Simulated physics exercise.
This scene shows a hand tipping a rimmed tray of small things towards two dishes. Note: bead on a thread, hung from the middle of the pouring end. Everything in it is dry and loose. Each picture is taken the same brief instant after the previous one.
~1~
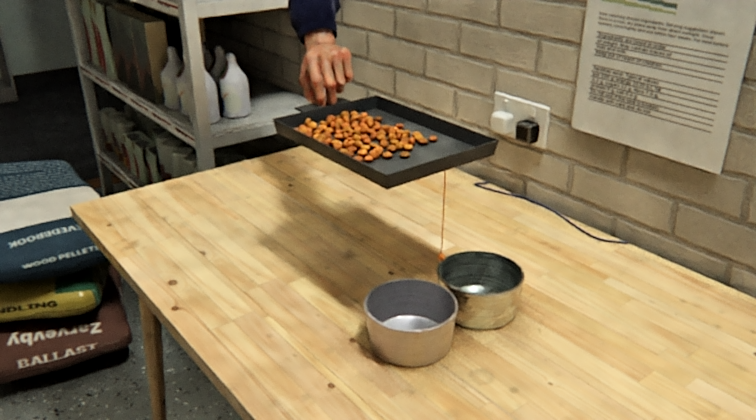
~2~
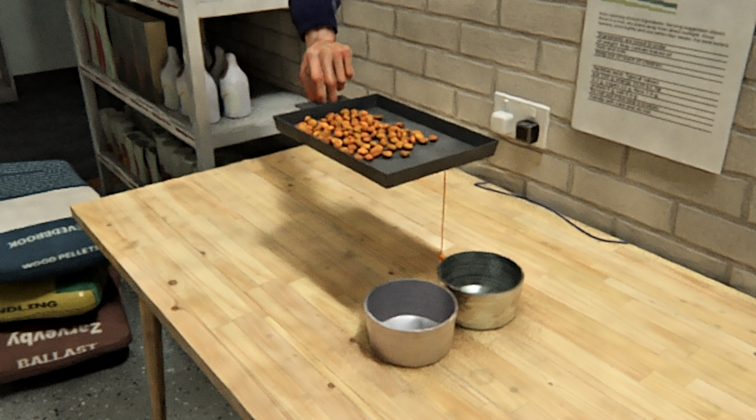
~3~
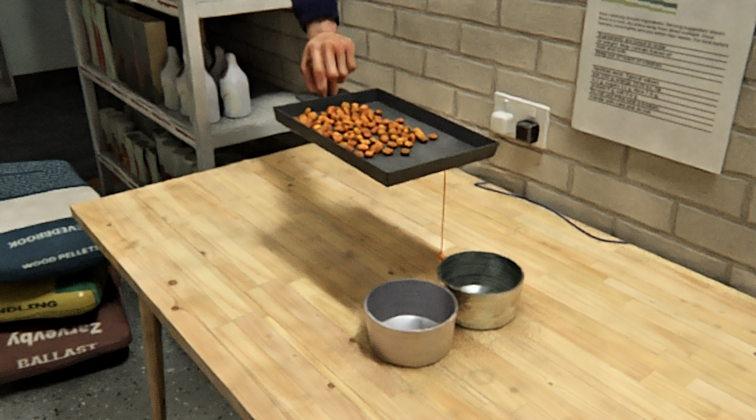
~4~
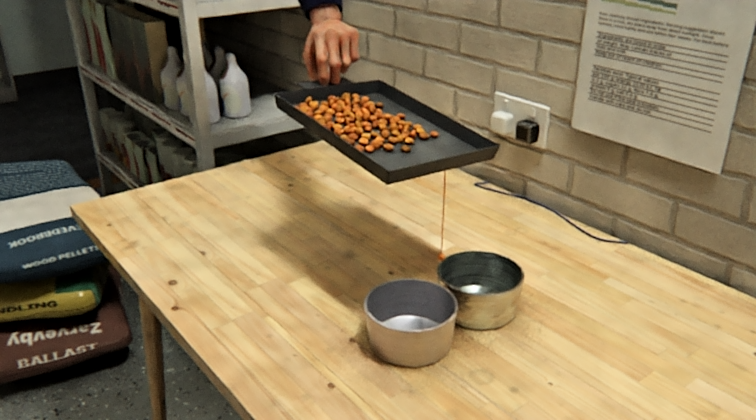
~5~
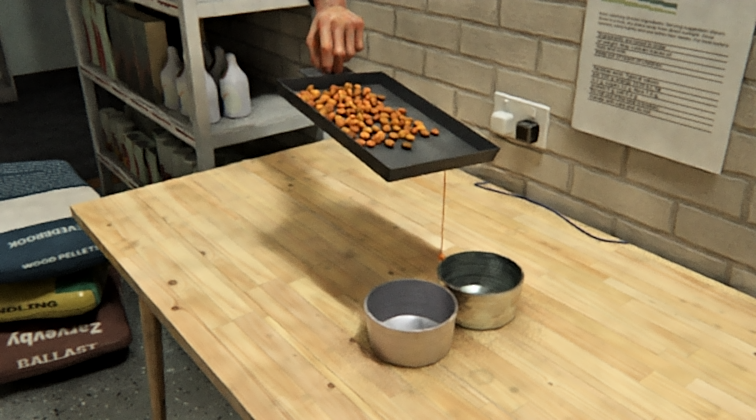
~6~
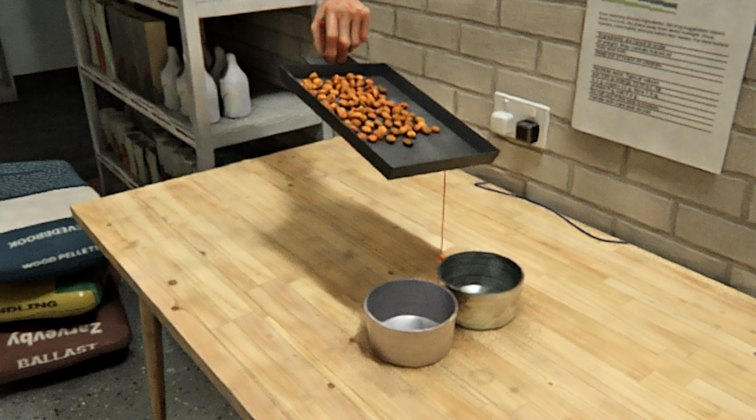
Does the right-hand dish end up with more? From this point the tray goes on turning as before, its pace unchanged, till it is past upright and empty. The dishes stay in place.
Yes.
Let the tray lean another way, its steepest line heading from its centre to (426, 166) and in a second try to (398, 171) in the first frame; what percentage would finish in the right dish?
I'd say roughly 40 percent with the first slope, 0 percent with the other.
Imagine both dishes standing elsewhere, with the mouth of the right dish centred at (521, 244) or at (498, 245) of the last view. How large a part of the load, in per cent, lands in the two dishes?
In turn about 80 and about 80 percent.
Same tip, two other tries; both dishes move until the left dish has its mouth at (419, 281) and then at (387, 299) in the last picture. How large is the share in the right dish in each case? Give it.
First position: Some 80 %; second position: Some 30 %.
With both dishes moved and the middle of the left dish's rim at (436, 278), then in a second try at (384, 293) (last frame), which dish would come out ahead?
Try 1: The right-side dish; try 2: The right-side dish.
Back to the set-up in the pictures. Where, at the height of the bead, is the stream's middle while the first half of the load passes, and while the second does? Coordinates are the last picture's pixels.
At (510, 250) for the first part, then at (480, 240) for the others.
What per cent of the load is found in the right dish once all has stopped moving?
Near 40 %.
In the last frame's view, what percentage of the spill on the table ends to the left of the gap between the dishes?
0 %, roughly.
Just after the last frame, tray tipped steeply; almost all on the tray; just a few in the air.
A moment on, tray tipped past a quarter turn; roughly a quarter on the tray; roughly a quarter in the right dish; roughly a third outside both; roughly a quarter in the air.
Further on, tray tipped past a quarter turn; roughly half in the right dish; roughly half outside both.
When it is over, tray tipped past a quarter turn; not one in the left dish; roughly half in the right dish; roughly half outside both.
